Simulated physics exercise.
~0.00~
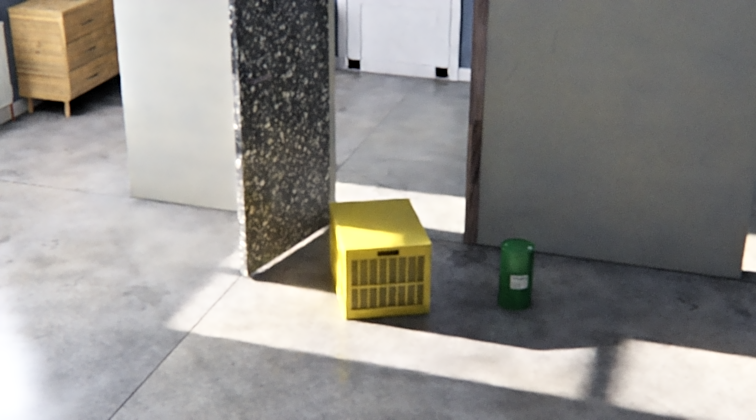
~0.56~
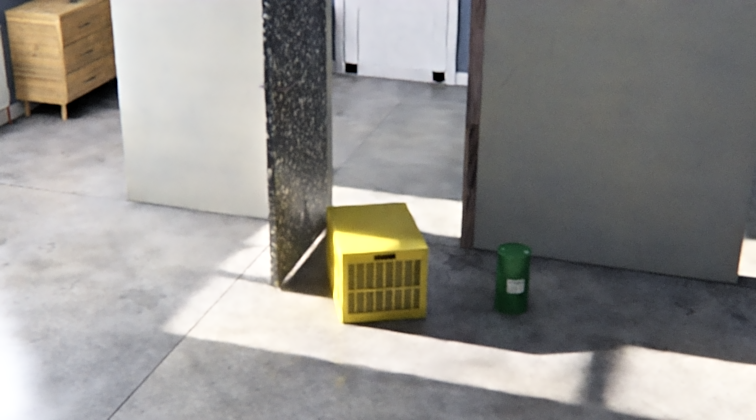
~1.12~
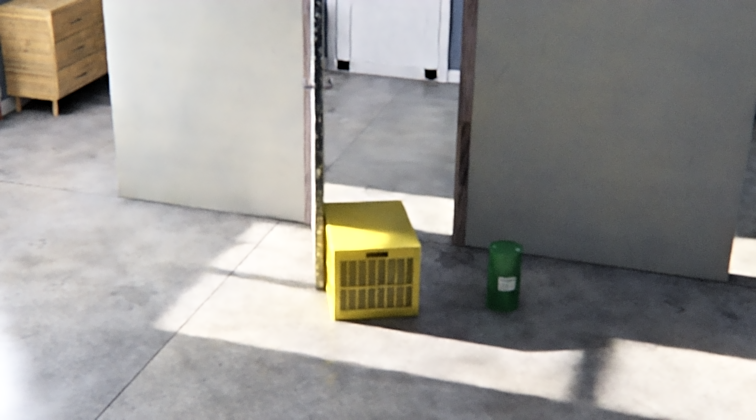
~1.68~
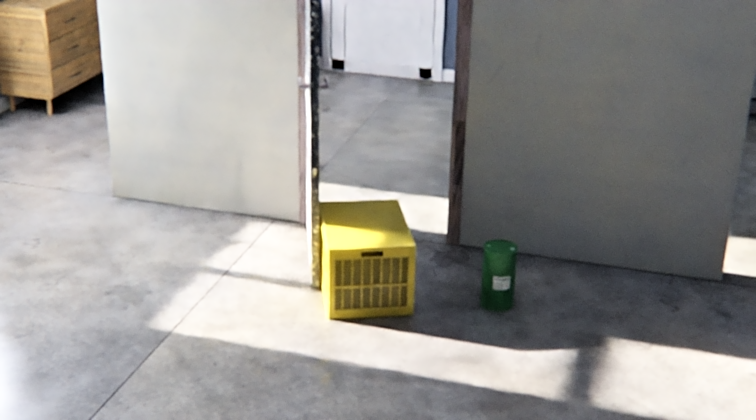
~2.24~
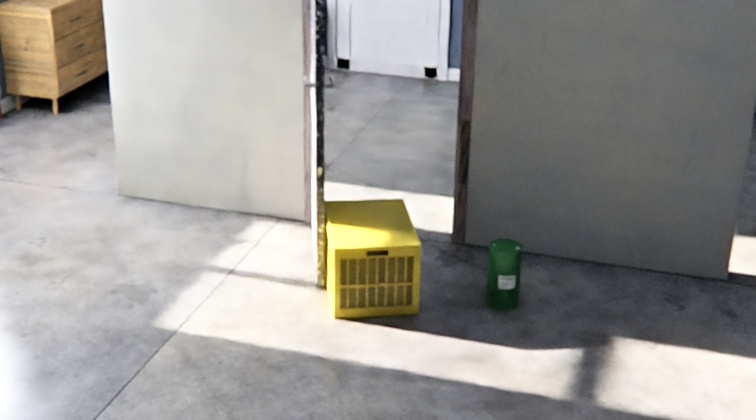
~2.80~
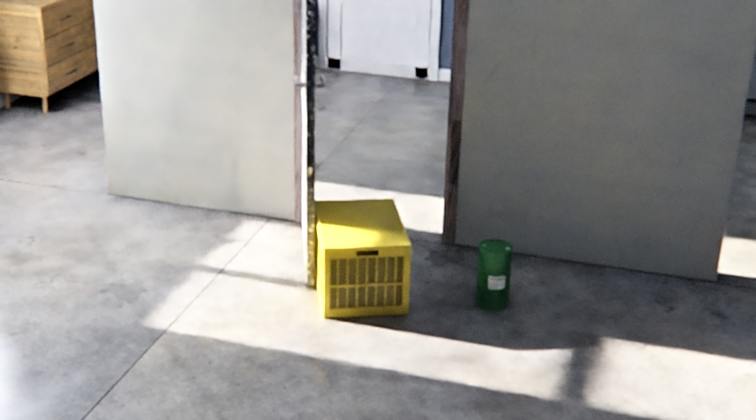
In a sunlit room with a grey concrete floor, seen from slightly above by a gently swaying camera, a dark speckled door stands wide open at a gap between pale grey wall panels. A yellow chest with a slatted front sits before the opening, with a green canister to its right and a wooden chest of drawers in the far left background. The door swings rightward towards the yellow chest, narrowing until it is seen almost edge-on. It stops at the chest's left side and goes no further. The door remains well open, with the chest and canister unmoved.
